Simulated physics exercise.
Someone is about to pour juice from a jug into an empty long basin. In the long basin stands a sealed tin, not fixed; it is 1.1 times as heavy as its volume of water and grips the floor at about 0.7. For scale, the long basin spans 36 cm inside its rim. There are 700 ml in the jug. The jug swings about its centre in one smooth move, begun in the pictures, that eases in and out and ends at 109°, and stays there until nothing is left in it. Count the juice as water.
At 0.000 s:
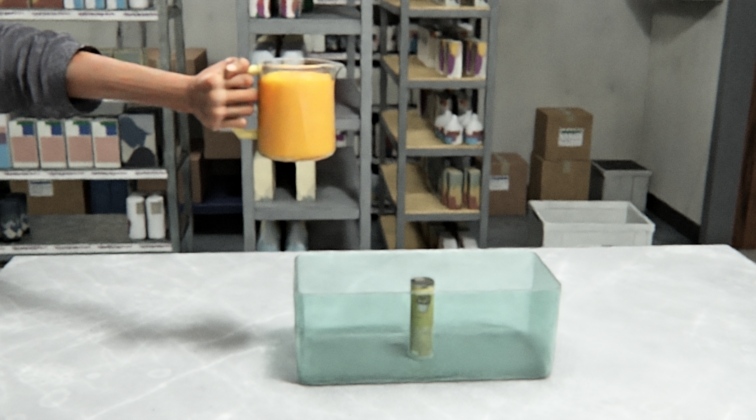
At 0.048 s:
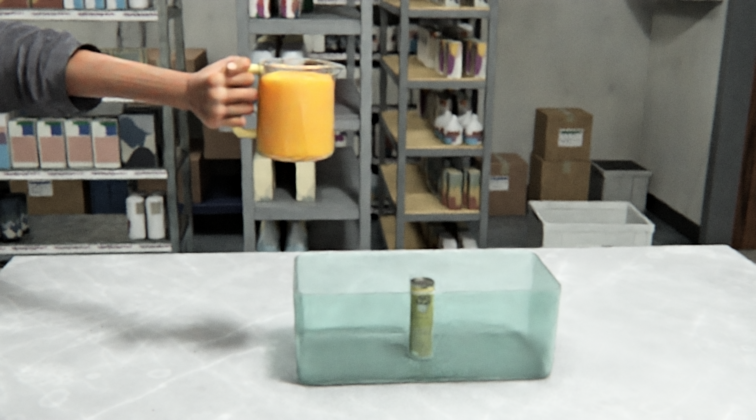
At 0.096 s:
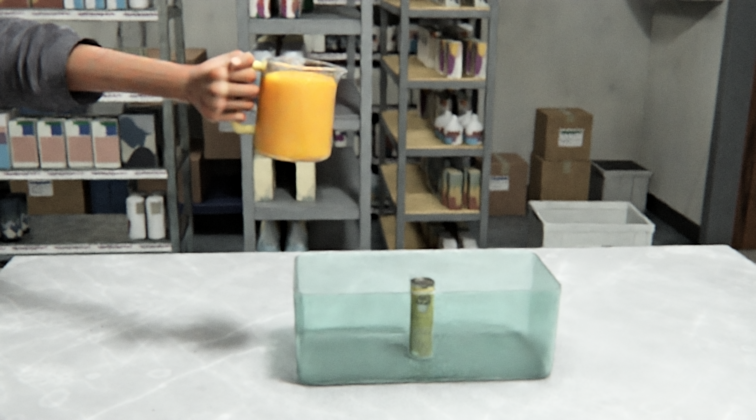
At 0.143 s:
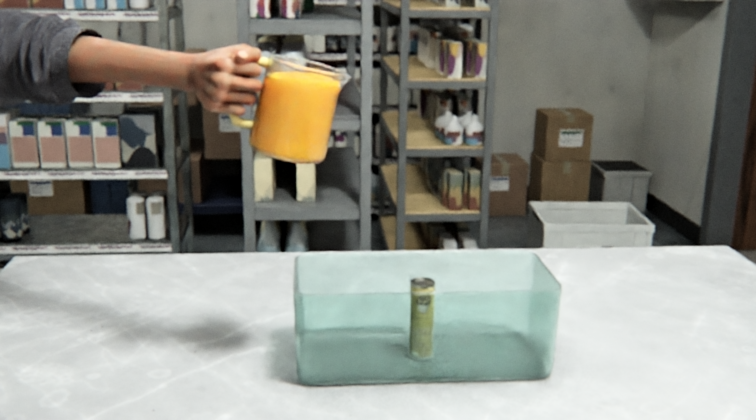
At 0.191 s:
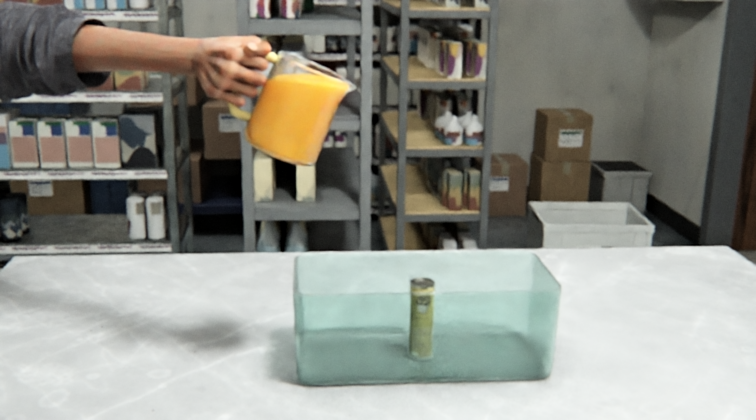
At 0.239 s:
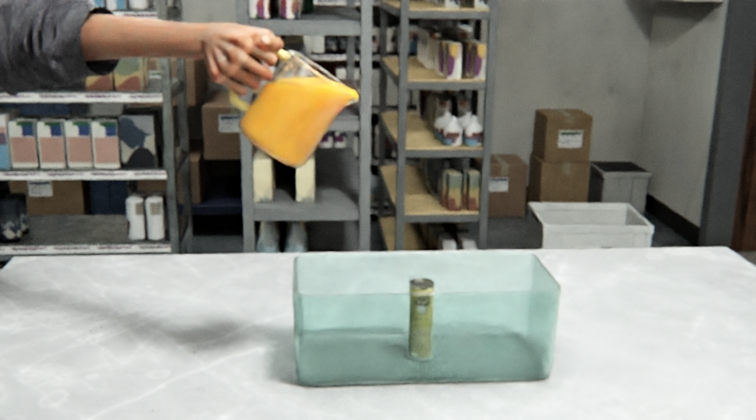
A hand tilting a glass jug of orange juice to the right above a clear basin with a small tin inside.
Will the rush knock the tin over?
The tin falls.
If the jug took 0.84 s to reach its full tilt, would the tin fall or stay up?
The tin falls.
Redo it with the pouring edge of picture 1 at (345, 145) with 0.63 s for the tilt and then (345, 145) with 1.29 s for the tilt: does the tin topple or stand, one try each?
First it keeps standing; then it stays up.
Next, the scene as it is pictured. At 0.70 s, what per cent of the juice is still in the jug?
Some 16 per cent.
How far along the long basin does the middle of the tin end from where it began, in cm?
Some 11.5 cm.
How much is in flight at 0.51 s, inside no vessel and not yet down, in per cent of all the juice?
Some 34 per cent.
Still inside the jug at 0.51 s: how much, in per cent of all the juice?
Near 60 in a hundred.
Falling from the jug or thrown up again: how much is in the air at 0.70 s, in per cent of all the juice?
About 30 per cent.
By 0.51 s the tilt is 99° and 60 per cent is still to pour; the tin stands where it began.
By 0.70 s the tilt is 109° and 16 per cent is still to pour; the tin stands 1 cm from where it began.
By 0.91 s the tilt is 109° and 3 per cent is still to pour; the tin leans 44°.
By 1.13 s the tilt is 109° and 0 per cent is still to pour; the tin lies on its side.
At rest the tin lies on its side.
